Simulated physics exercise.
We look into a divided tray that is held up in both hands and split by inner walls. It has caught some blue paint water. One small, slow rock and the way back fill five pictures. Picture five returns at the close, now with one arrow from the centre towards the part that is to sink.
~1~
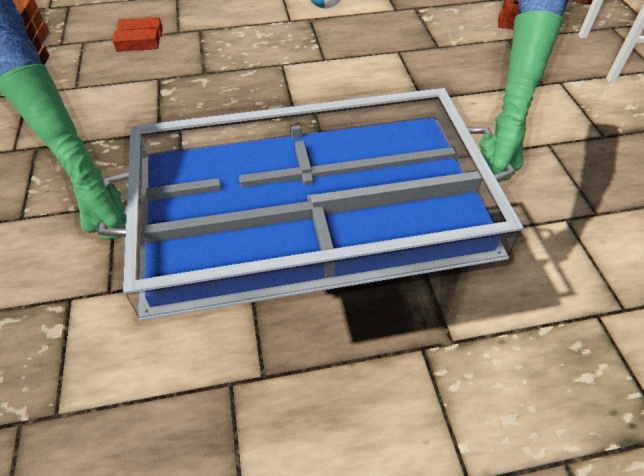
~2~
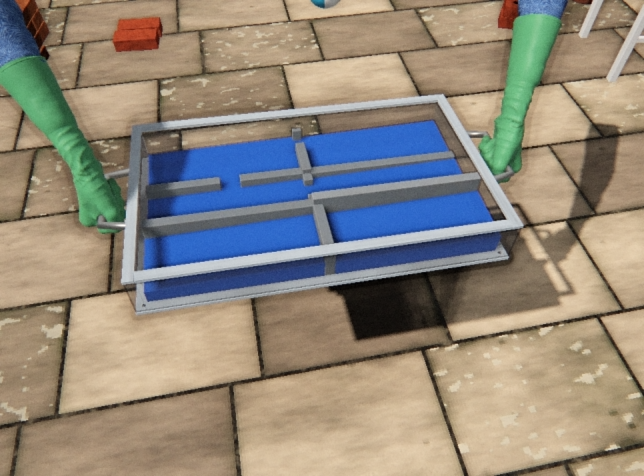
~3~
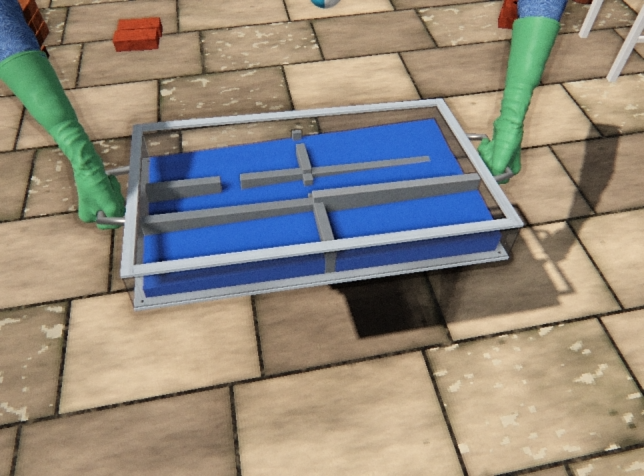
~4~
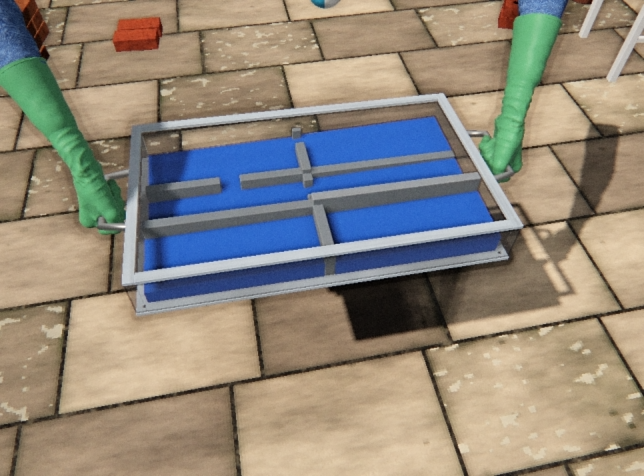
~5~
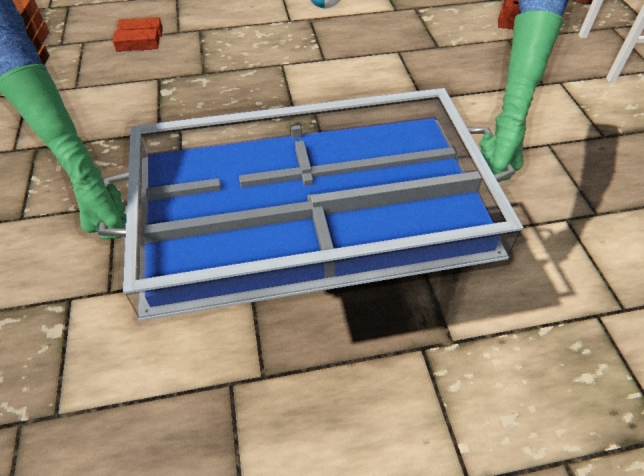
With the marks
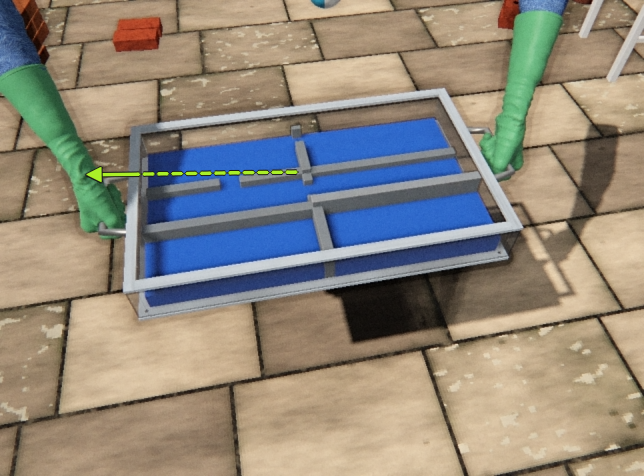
Divided tray of blue liquid held in green-gloved hands, tilting slightly toward the back right, then returning level above stone paving.
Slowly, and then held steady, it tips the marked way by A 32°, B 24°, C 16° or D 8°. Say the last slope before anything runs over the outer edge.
Choose D.
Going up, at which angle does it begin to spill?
C.
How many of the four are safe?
One.
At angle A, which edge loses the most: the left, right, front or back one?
Over the left one.
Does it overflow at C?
Yes, it does.
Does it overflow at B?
Yes, it does.
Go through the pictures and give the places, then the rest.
In the first frame, the tray is level; deepest in the front right bay, at (407, 225), shallowest in the centre right.
The second frame shows tipped about 3° down to the back right; no wall is crossed.
The third frame shows tipped about 5° down to the back right; liquid runs over the wall between the centre right and back right bays.
The fourth frame shows tipped about 3° down to the back right; no wall is crossed.
In the fifth frame, the tray is level; deepest in the front right bay, at (407, 225), shallowest in the back right.
The arrow ends at (91, 174).
With A, about 68 % goes over the rim.
With B, about 51 % goes over the rim.
With C, about 16 % goes over the rim.
With D, nothing spills; the back left bay holds the most.
